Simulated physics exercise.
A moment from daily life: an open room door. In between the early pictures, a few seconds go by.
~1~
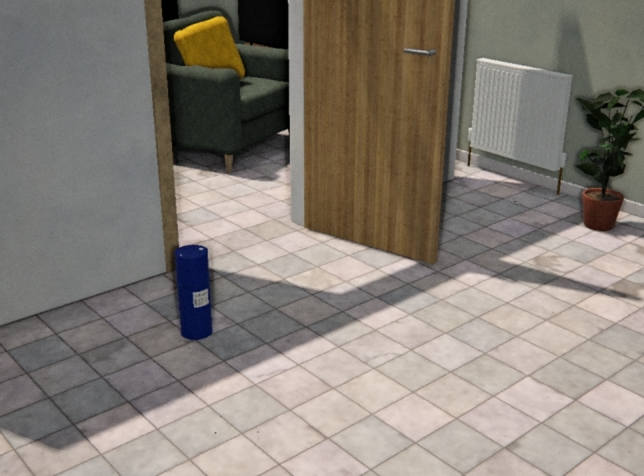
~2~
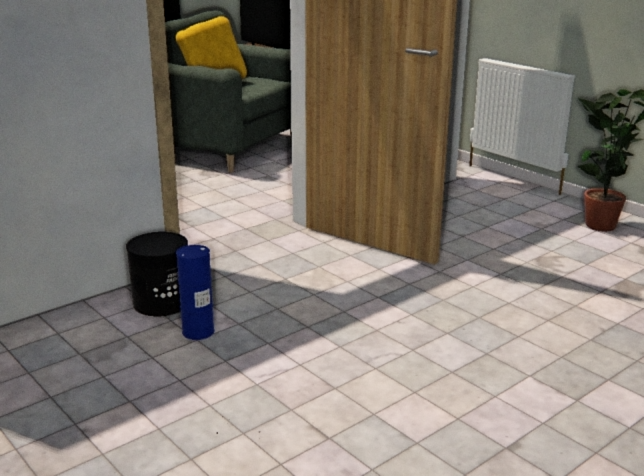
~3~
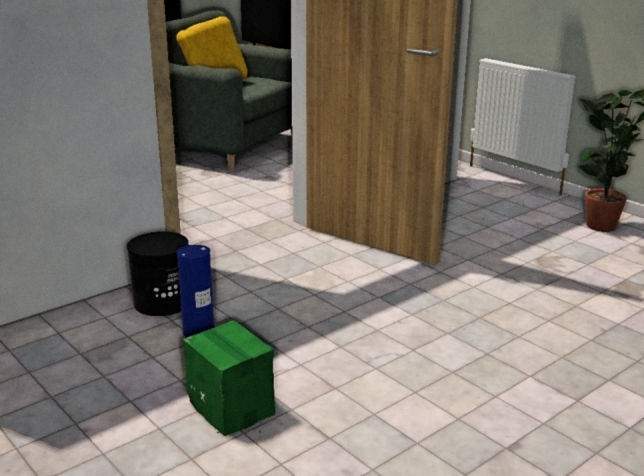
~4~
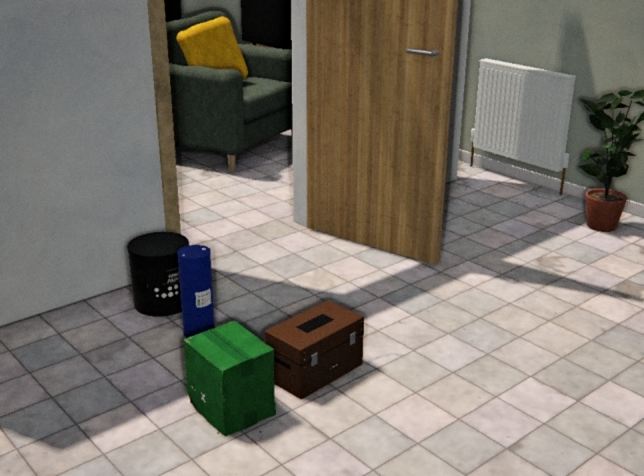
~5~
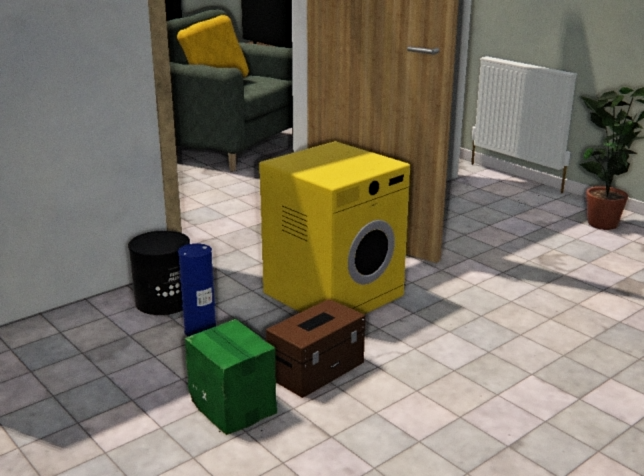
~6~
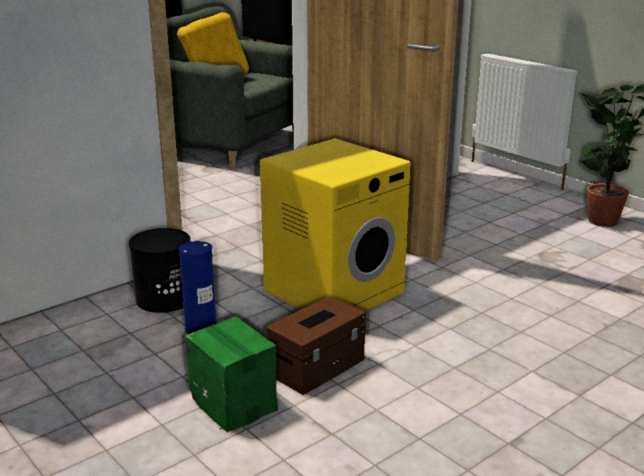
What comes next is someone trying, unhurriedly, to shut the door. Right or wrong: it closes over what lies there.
Wrong.
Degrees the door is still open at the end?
Roughly 75°.
Then, 0.40 s on from there, door at 97°.
Then, 0.60 s on from there, door at 89°.
Then, 0.80 s on from there, door at 80°.
In the end, door at 77°; all 5 unmoved. At the end, from the last picture's camera, yellow appliance near (334, 229).
